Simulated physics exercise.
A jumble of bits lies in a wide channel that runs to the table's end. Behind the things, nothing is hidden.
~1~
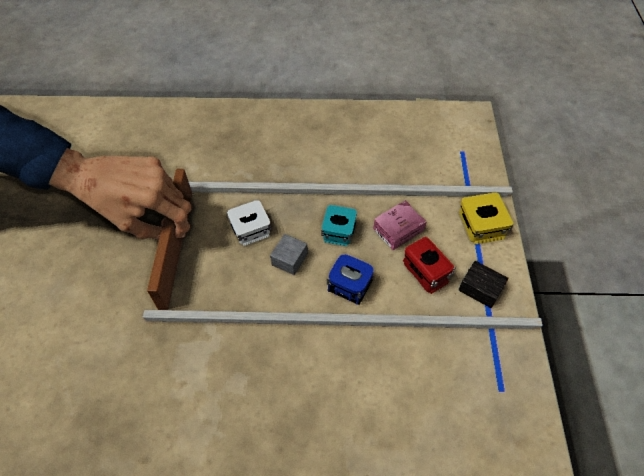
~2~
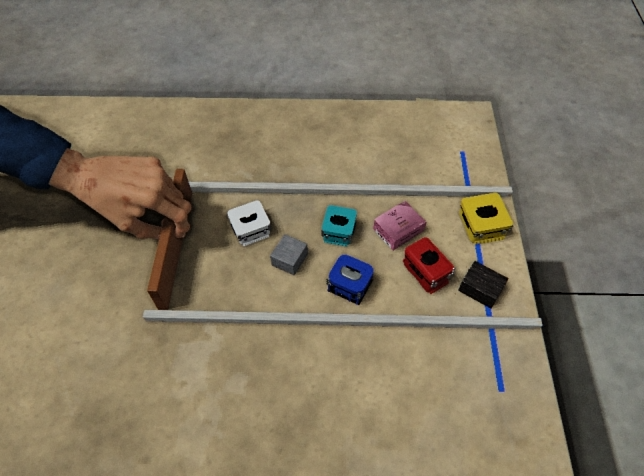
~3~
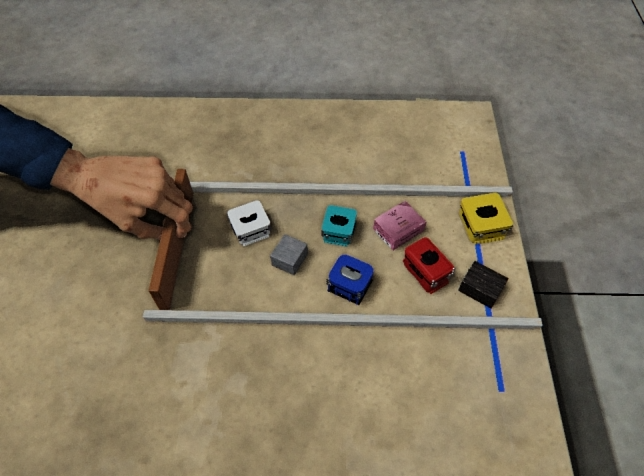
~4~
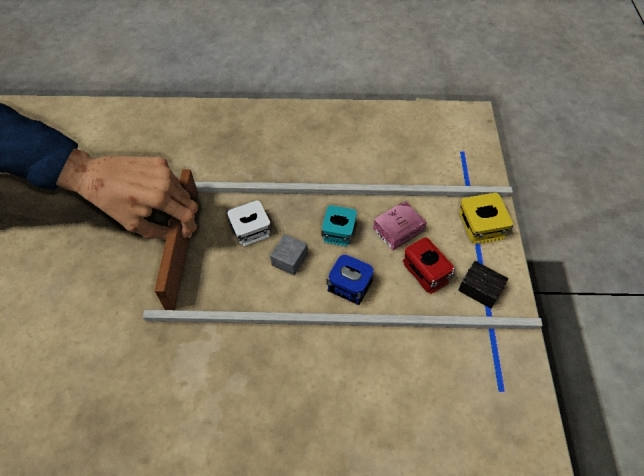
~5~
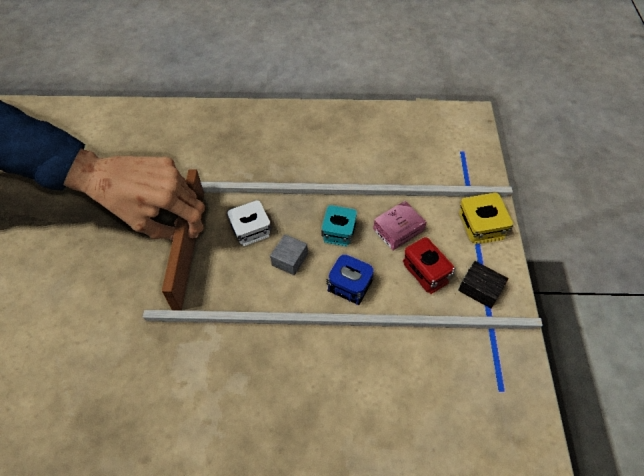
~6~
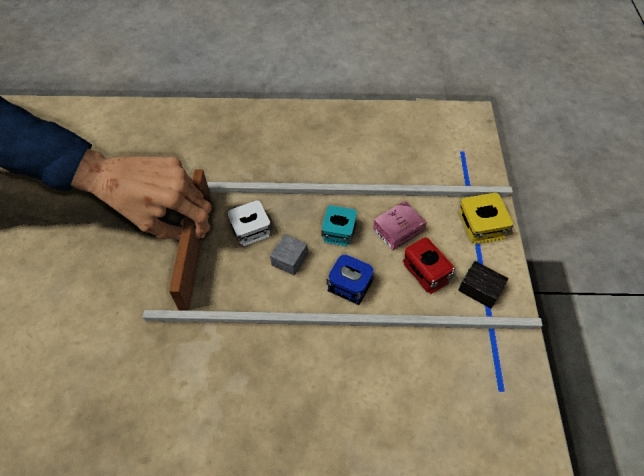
A hand slides a brown board slightly right toward the small coloured cases between two rails.
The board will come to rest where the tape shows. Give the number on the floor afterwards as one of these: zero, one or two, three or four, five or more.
The loss over the edge is three or four.
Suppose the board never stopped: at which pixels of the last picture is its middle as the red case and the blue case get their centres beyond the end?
The middle is at (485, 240) when it's the red case, and at (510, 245) when it's the blue case.
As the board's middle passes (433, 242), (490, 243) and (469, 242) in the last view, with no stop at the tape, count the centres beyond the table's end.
The counts would come out as 1, 5 and 3.
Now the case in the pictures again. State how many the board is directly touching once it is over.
Number: 3.
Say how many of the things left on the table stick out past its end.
It totals 1.
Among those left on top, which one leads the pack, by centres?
The one is the red case.
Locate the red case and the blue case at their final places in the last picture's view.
Red case: (530, 265); blue case: (506, 296).
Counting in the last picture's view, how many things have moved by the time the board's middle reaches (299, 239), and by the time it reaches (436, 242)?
The first number is 3, the next one 8.
Soon after, none off yet; yellow case at rest near (484, 218); black block at rest near (483, 285); red case at rest near (427, 266).
At rest, the number that fall off is three or four; fallen, turquoise case, pink box, black block and yellow case.
